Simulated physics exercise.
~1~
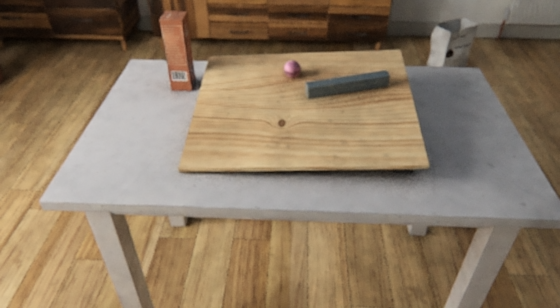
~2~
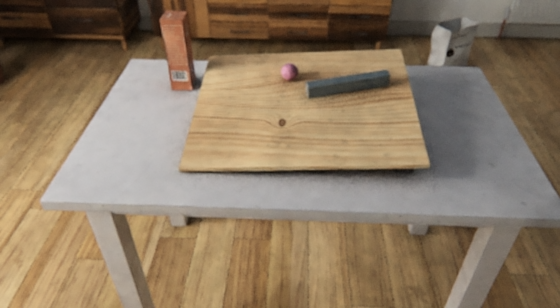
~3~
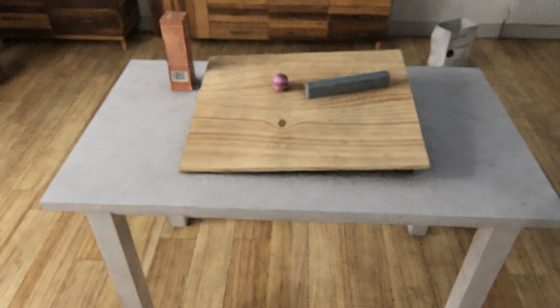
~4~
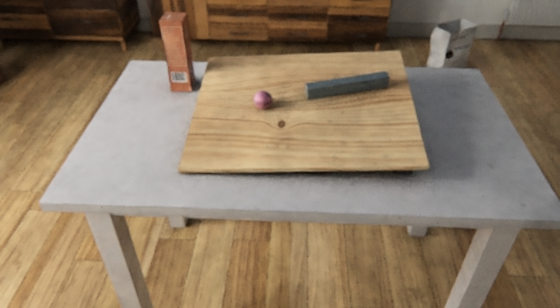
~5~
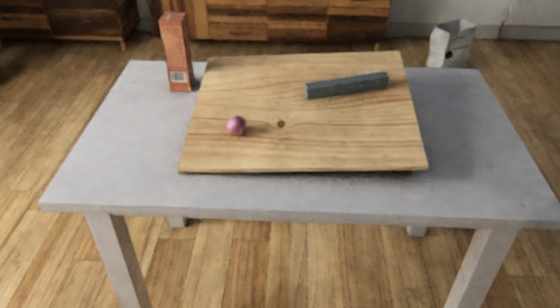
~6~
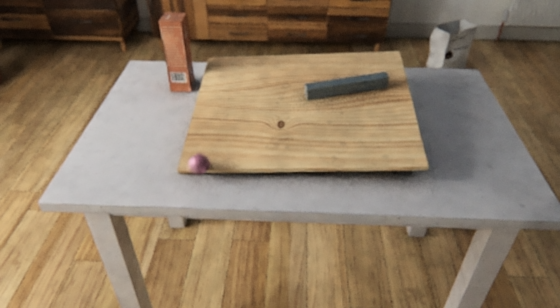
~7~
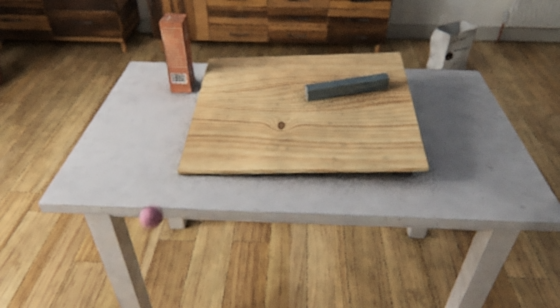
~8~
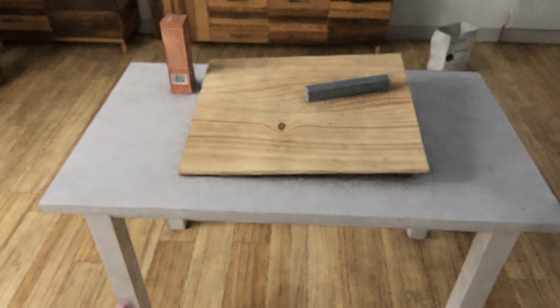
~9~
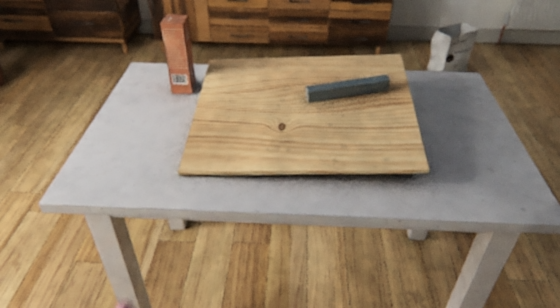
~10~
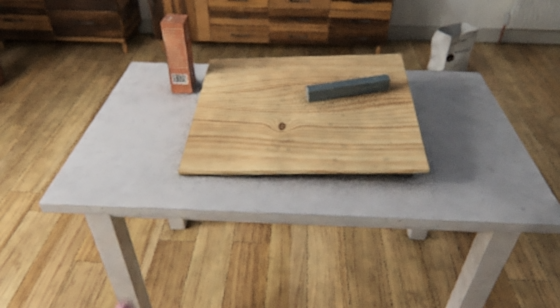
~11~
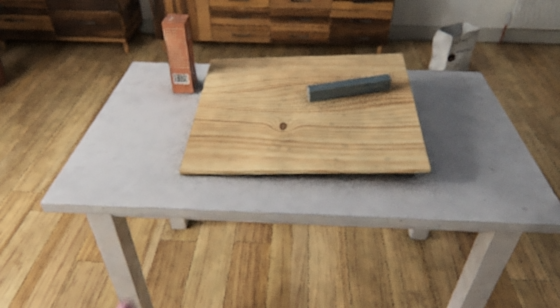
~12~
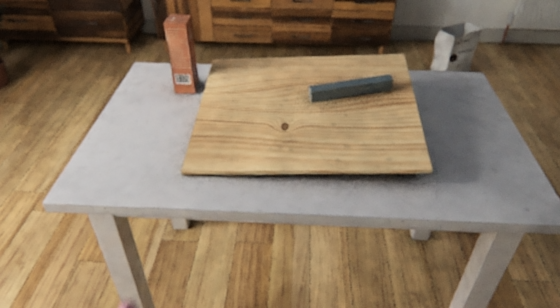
In a room with a wooden floor, a wide wooden board lies propped at a slant on a grey table, with a dark grey bar resting near its upper right and an orange carton standing at the left. A small pink ball near the top of the board begins to roll slowly left and toward the viewer. It picks up speed, passes left of the dark knot in the wood and reaches the near left corner. The ball goes over the near edge and drops past the front of the table. It ends barely visible low by the left table leg, while the board, bar and carton remain in place.
